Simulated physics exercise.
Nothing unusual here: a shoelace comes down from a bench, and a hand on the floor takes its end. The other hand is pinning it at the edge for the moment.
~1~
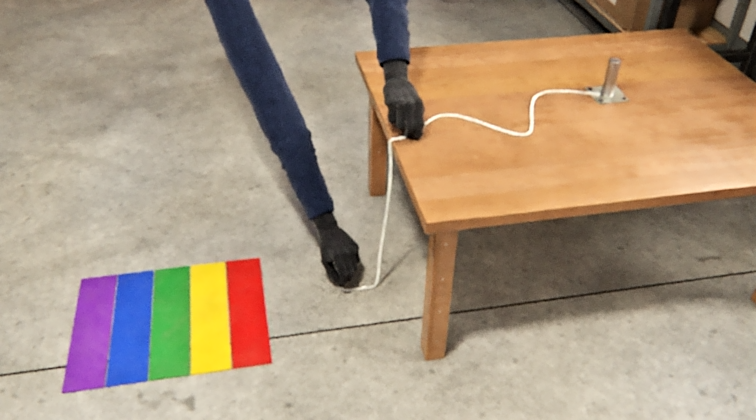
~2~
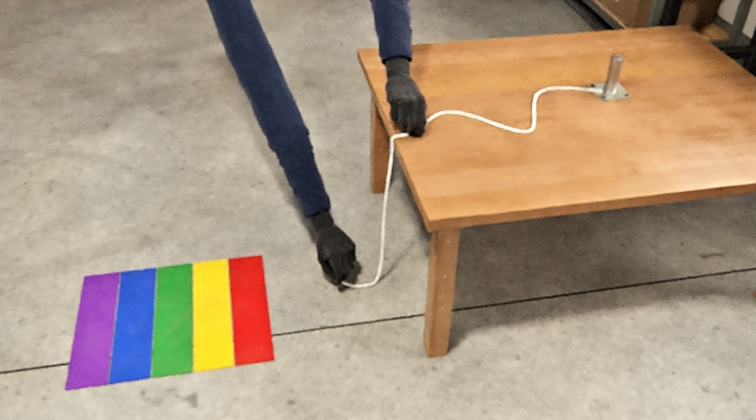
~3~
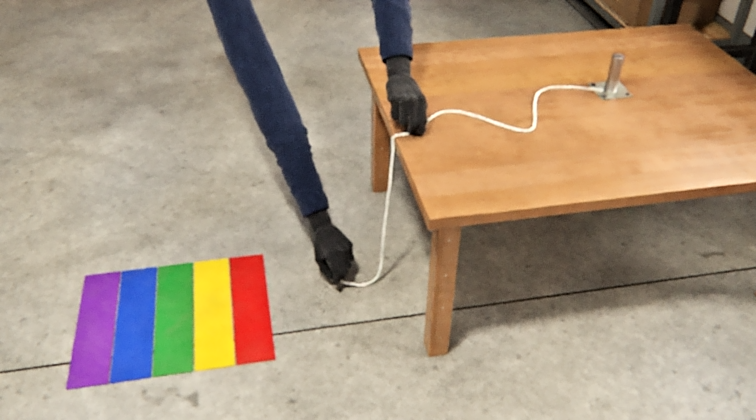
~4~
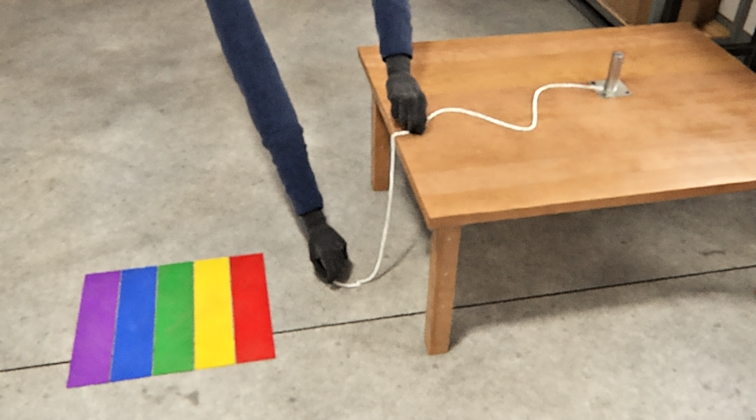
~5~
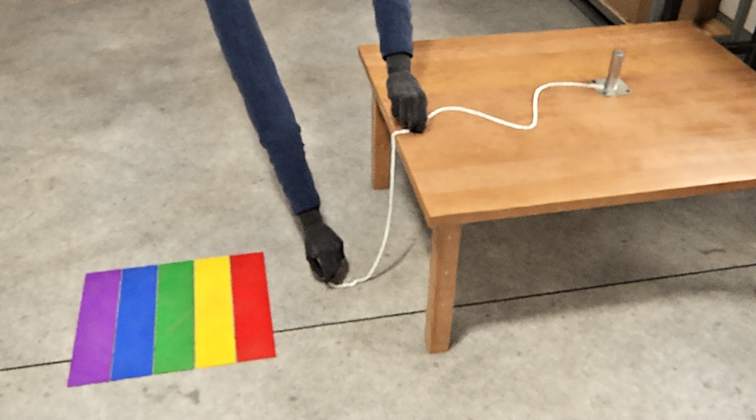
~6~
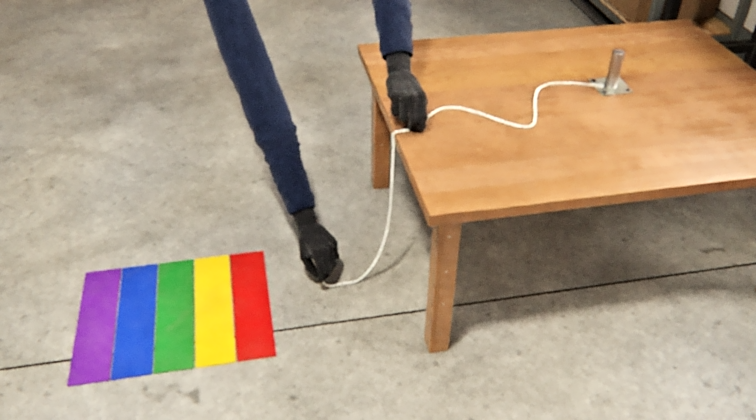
The clip opens with one gloved hand pinning a white shoelace at the edge of a wooden bench while the other holds its end near the floor, right of a striped colour mat. The lower hand then moves slightly left with the end, toward the red stripe, while the upper hand stays put.
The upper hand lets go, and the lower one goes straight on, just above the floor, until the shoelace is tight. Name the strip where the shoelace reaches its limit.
Blue.
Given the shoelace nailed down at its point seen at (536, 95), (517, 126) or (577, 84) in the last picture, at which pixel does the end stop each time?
Readings in order - (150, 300), (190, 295), (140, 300).
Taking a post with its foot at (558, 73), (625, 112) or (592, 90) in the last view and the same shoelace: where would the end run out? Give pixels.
Somewhere near (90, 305), (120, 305) and (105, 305), in that order.
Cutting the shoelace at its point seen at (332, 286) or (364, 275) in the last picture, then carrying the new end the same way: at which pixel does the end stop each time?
(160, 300) and (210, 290).
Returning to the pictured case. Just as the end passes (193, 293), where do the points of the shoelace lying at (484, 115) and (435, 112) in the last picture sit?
In order: (429, 121) and (388, 145).
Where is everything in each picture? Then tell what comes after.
In the first frame, end (340, 281); red (250, 344); yellow (210, 350); green (170, 356); blue (128, 361); purple (86, 367).
In the second frame, end (336, 279); shoelace through (560, 88) (535, 119) (470, 116) (409, 134) (385, 202) (381, 264).
In the third frame, end (334, 279).
In the fourth frame, end (328, 278); shoelace through (561, 86) (535, 117) (470, 113) (409, 132) (390, 199) (379, 262).
In the fifth frame, end (325, 277).
In the sixth frame, end (319, 277); shoelace through (561, 83) (536, 114) (470, 111) (410, 130) (391, 197) (376, 260).
Early on, end near (193, 293); over yellow.
Midway, end near (156, 298); over green.
At the end of the slack, end near (134, 301); over blue. It halts on the blue strip.
